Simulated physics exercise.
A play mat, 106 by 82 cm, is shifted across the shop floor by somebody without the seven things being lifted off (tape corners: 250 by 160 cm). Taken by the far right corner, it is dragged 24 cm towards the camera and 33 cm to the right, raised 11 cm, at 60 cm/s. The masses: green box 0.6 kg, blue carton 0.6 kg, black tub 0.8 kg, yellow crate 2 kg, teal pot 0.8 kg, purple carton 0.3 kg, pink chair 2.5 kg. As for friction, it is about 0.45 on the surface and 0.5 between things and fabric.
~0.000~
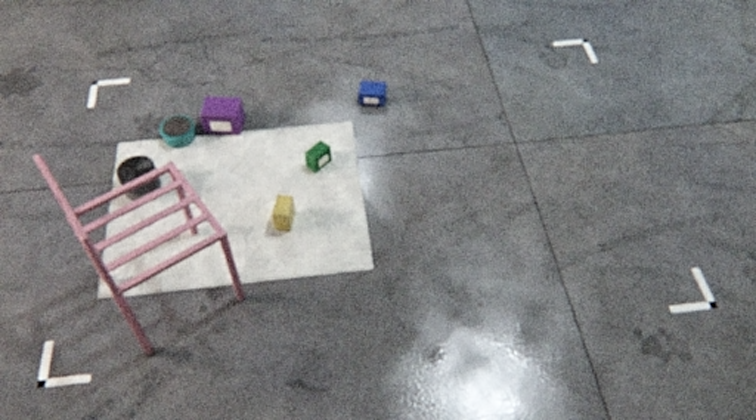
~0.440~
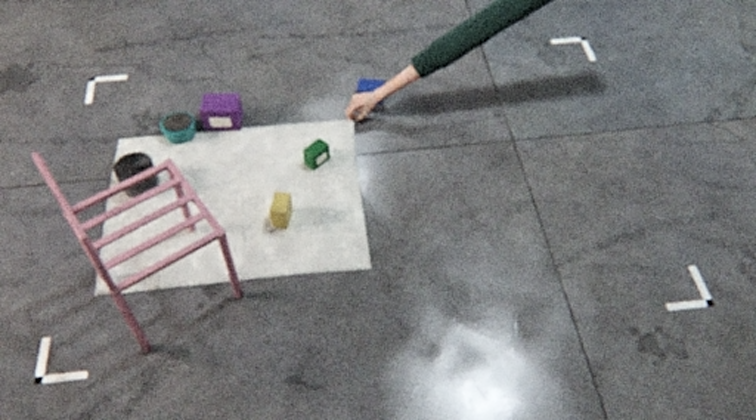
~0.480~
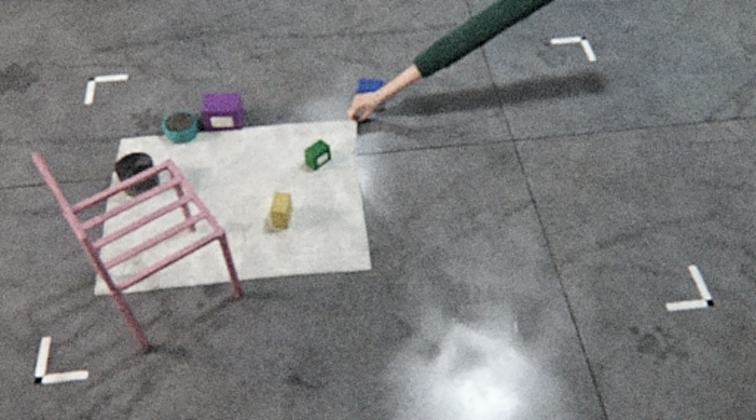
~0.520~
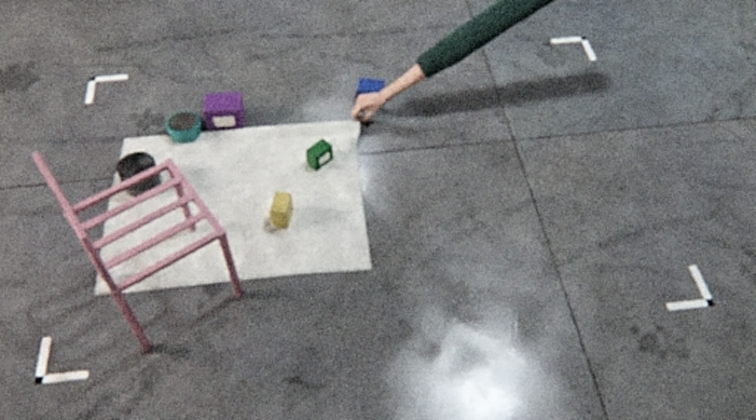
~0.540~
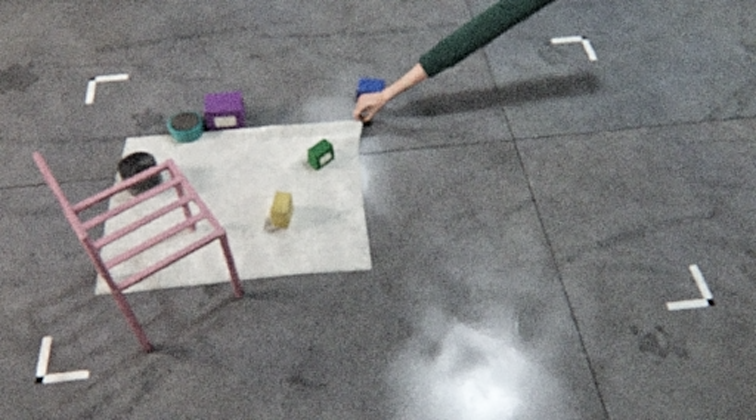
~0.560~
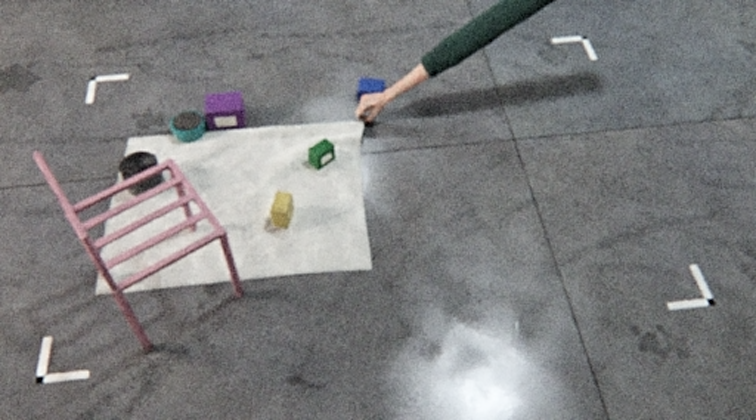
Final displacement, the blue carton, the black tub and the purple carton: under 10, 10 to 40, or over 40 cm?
Blue carton - under; black tub - in between; purple carton - in between.
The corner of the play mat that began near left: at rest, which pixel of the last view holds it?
About (136, 254).
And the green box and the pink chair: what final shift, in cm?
Net displacement - green box 35 cm, pink chair 10 cm.
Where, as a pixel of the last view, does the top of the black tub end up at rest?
In the last view, the top sits at about (207, 151).
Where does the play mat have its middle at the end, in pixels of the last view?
Midpoint, last view: Approx. (282, 183).
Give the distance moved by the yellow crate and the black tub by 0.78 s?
Shifts - yellow crate: Around 0 cm; black tub: Around 10 cm.
After 0.8 s, middle of the play mat at (245, 191); black tub 10 cm off its start, purple carton 8 cm off its start, teal pot 15 cm off its start.
After 1.0 s, middle of the play mat at (258, 191); black tub 19 cm off its start, purple carton 15 cm off its start, teal pot 26 cm off its start.
After 1.2 s, middle of the play mat at (273, 187); black tub 28 cm off its start at (201, 153), purple carton 18 cm off its start at (259, 94), teal pot 35 cm off its start at (251, 126).
After 1.4 s, middle of the play mat at (282, 183); black tub 30 cm off its start, purple carton 18 cm off its start, teal pot 36 cm off its start.
After 2.0 s, middle of the play mat at (282, 183); black tub 30 cm off its start at (207, 151), purple carton 18 cm off its start at (259, 94), blue carton 0 cm off its start at (371, 85), teal pot 36 cm off its start at (254, 127).
